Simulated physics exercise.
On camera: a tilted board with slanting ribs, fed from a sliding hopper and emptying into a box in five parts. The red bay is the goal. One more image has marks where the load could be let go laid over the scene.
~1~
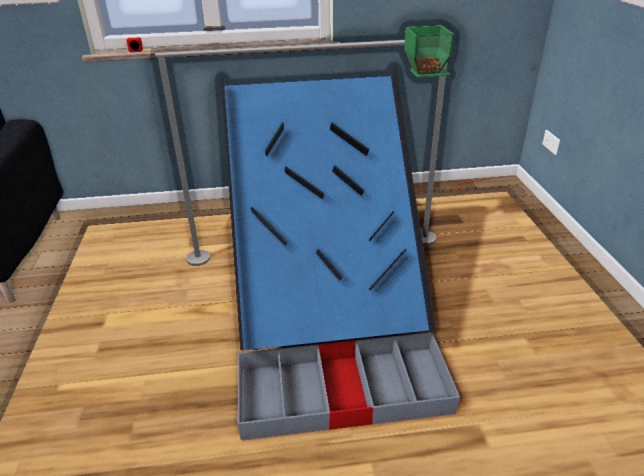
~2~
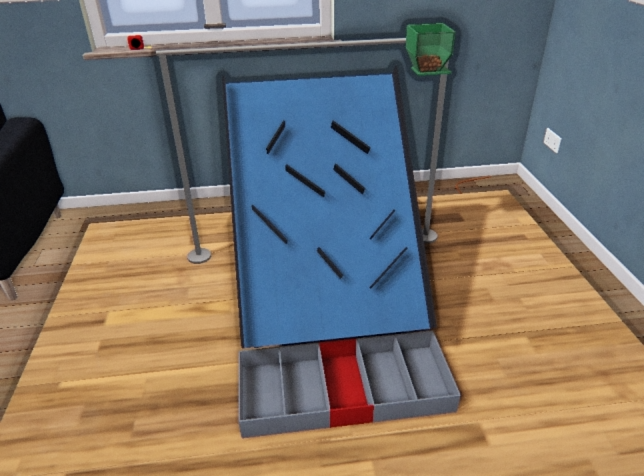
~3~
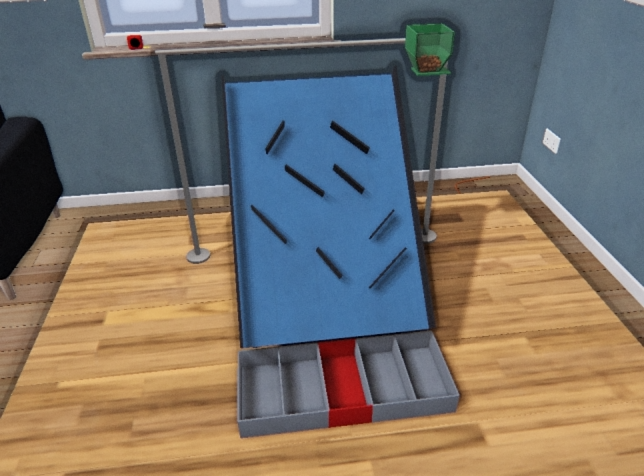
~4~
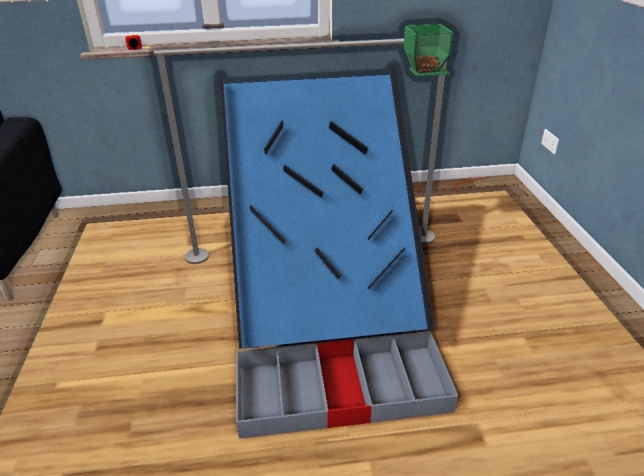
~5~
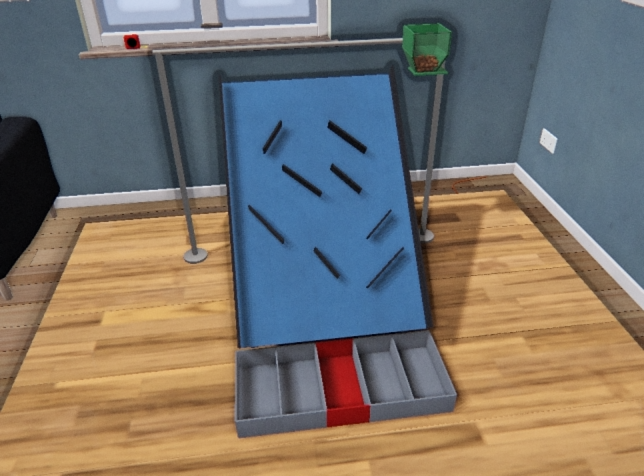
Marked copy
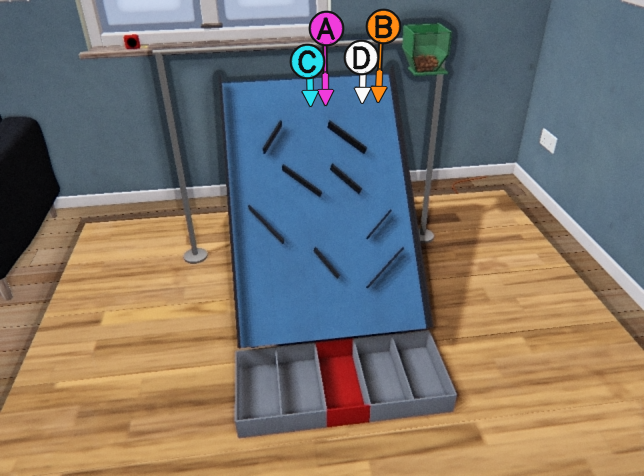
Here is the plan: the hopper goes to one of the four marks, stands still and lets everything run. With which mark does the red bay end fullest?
Take C.
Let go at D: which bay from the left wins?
The fifth.
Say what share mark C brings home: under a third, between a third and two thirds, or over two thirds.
Mark C gives between a third and two thirds.
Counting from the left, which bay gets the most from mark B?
The fifth.
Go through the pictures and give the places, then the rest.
The first frame shows hopper near (426, 63), cereal balls, door shut.
The second frame shows ribs (267, 149) to (284, 121), (333, 121) to (370, 148), (286, 165) to (325, 192).
The third frame shows ribs (334, 164) to (364, 189), (251, 205) to (286, 240), (372, 236) to (394, 210).
The fourth frame shows ribs (316, 248) to (341, 277), (370, 287) to (405, 248).
The fifth frame shows red bay near (348, 415), number 3 of 5 from the left.
On the marked copy, mark A meets the board at (325, 99); mark B meets the board at (378, 96); mark C meets the board at (310, 100); mark D meets the board at (362, 97).
If A is chosen, close to a quarter in the red bay, close to two thirds in other bays, a small share outside the box.
If B is chosen, close to a quarter in the red bay, close to two thirds in other bays, a small share outside the box.
If C is chosen, close to half in the red bay, close to half in other bays.
If D is chosen, close to a quarter in the red bay, the bulk in other bays.
